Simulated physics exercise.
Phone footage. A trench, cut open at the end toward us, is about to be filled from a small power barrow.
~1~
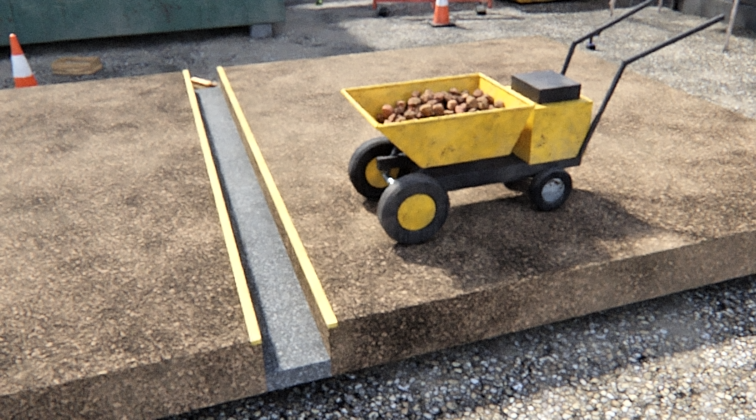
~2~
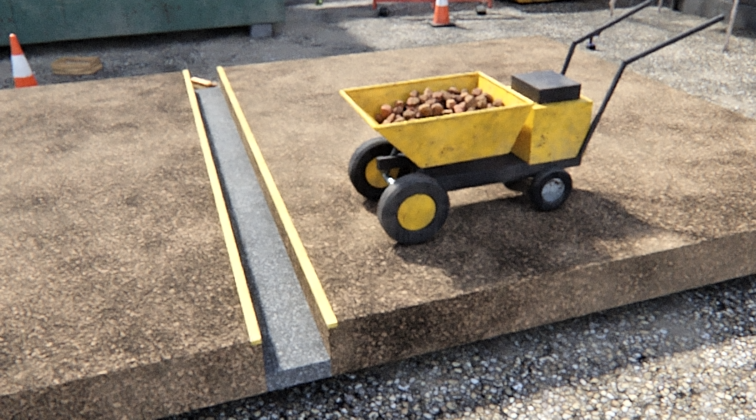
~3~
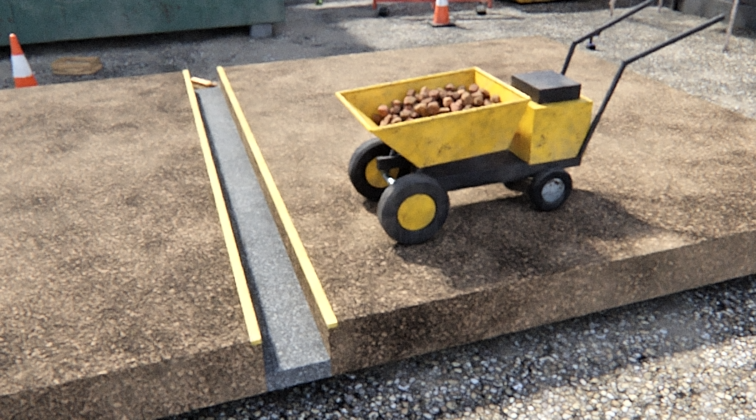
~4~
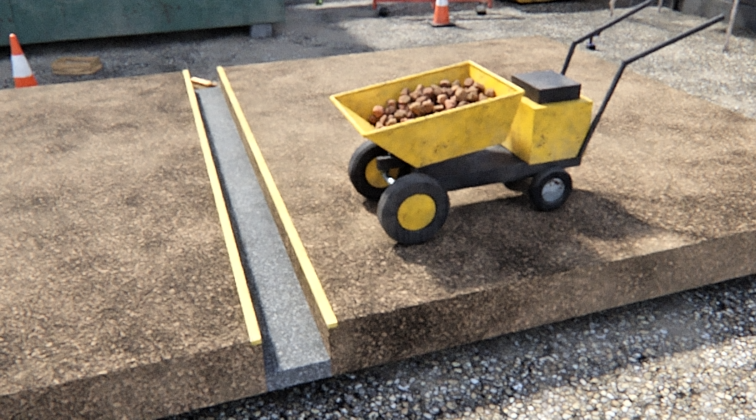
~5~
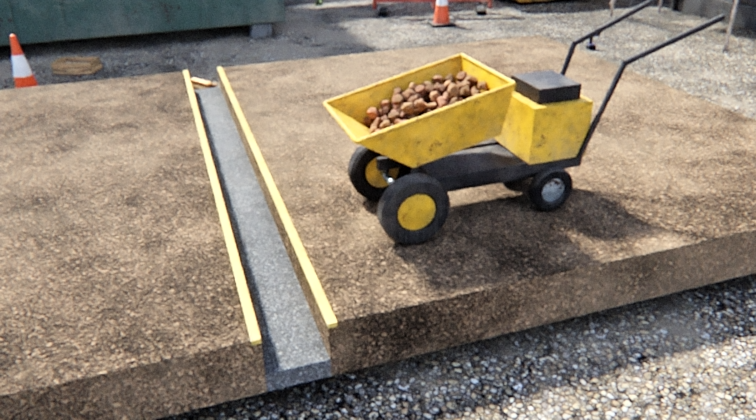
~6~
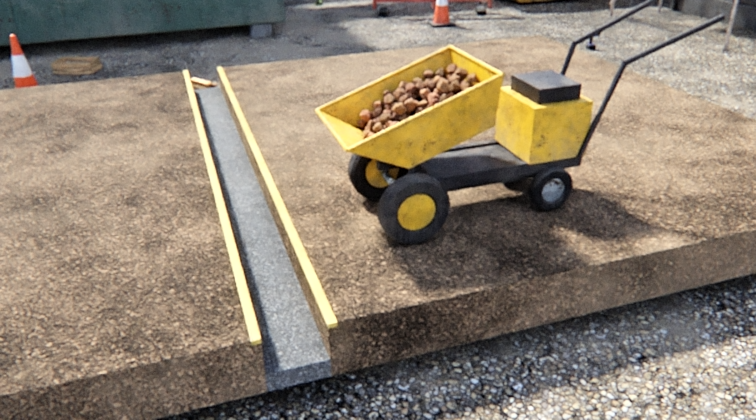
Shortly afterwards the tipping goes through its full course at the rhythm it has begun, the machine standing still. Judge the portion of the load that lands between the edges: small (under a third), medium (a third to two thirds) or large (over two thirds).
Large.
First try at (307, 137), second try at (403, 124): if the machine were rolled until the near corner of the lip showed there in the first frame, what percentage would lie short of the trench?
First position: Some 0 percent; second position: Some 20 percent.
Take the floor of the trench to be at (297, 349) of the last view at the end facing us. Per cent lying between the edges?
70 %.
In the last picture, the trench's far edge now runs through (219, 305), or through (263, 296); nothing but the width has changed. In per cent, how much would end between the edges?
The share would be 100 % first and 70 % second.
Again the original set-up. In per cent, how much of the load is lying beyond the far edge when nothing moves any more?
Share: Near 5 %.
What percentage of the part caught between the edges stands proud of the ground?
About 5 %.
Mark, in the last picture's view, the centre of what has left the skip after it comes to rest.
Once nothing moves, the middle sits near (265, 259).
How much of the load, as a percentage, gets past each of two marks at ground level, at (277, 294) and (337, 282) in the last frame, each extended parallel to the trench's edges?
Estimate: 40 % and 100 %, respectively.
Soon, skip tipped steeply; all in the skip.
A while on, skip tipped right over; about two thirds in the skip; a stray few short of the trench; about a quarter in or heaped over the trench; a stray few falling.
Towards the end, skip tipped right over; a small part in the skip; a small part short of the trench; most in or heaped over the trench; a stray few beyond it.
Finally, skip tipped right over; a stray few in the skip; a small part short of the trench; nearly all in or heaped over the trench; a stray few beyond it.
